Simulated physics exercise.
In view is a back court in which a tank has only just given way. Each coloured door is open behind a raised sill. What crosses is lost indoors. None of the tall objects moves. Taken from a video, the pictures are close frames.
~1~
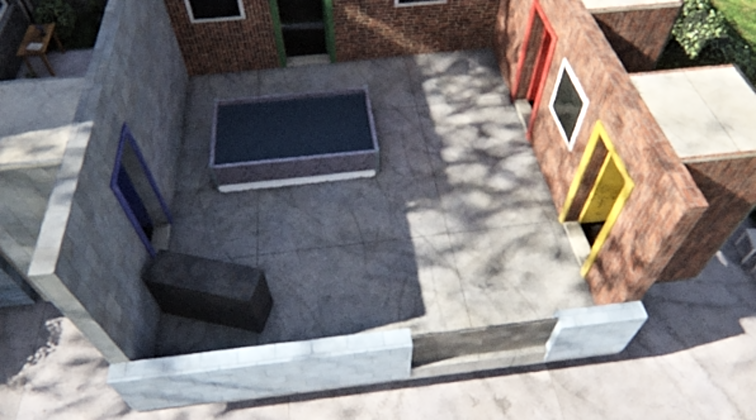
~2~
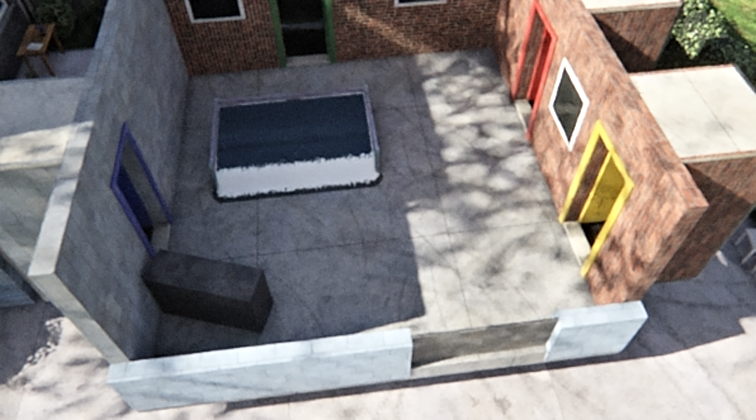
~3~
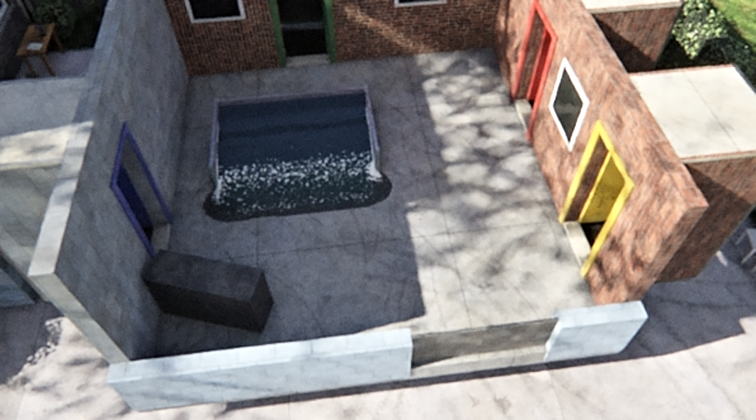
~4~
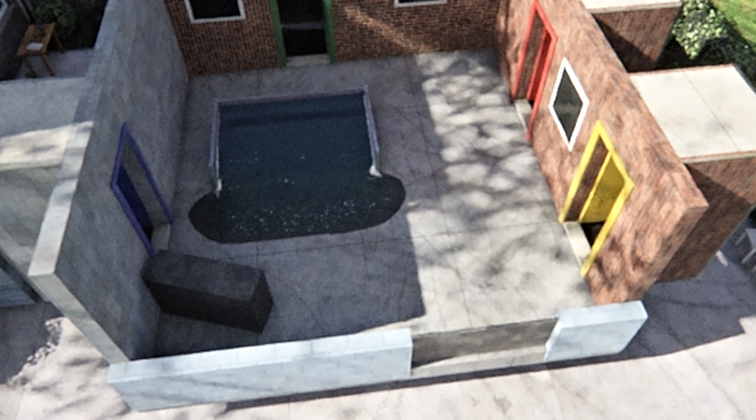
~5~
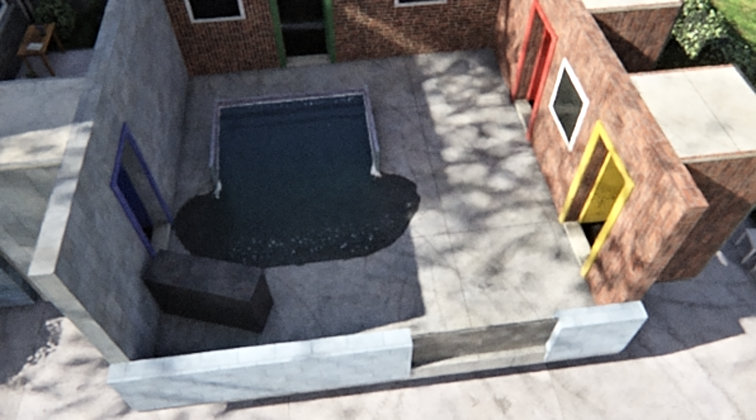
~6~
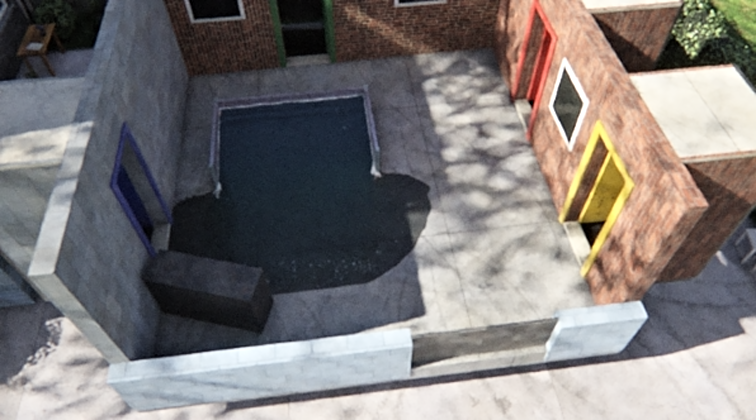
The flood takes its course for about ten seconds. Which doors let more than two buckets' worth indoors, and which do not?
In order: The red door holds up fine I think. The green door holds up fine I think. The blue door gets overrun I think. The yellow door gets overrun I think.
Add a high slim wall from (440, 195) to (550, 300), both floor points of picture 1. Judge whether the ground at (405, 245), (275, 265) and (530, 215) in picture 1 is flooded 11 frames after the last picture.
Taking the points in order, they are inundated, inundated and high and dry.
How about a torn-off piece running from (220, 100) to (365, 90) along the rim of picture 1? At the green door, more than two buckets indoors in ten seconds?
Result for green door: It tops the limit.
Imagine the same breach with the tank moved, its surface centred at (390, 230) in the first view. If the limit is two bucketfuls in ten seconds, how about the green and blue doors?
I'd say the green one remains below while the blue one remains below.
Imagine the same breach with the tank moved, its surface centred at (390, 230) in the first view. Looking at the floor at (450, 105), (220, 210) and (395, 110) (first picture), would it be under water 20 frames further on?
Check in sequence: Still parched, soaked through, still parched.
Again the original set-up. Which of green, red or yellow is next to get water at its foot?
It's the yellow-painted one.
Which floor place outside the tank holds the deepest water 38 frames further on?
Somewhere around (173, 322).
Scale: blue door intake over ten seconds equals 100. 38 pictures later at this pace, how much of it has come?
Estimate: Some 100 per cent.
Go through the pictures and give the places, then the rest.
Still water in the tank at (294, 128), in the first picture.
The front is at (218, 196), out from the gap at (298, 172), in the second picture.
Water pours out at (298, 174) and has run to (210, 205), in the third picture.
Water pours out at (298, 174) and has run to (202, 223), in the fourth picture.
The front is at a hidden place, out from the gap at (298, 175), in the fifth picture.
The front is at a hidden place, out from the gap at (298, 175), in the sixth picture.
A moment on, water covers 35 % of the floor; the red door not reached, the green door not reached, the blue door wet at the sill, nothing in, the yellow door not reached.
Next, water covers 40 % of the floor; the red door not reached, the green door not reached, the blue door under two buckets in, the yellow door not reached.
Then, water covers 45 % of the floor; the red door not reached, the green door not reached, the blue door over two buckets in, the yellow door not reached.
Later, water covers 70 % of the floor; the red door wet at the sill, nothing in, the green door not reached, the blue door far over two buckets in, the yellow door over two buckets in.
In the end, water covers 100 % of the floor; the red door wet at the sill, nothing in, the green door wet at the sill, nothing in, the blue door far over two buckets in, the yellow door over two buckets in.
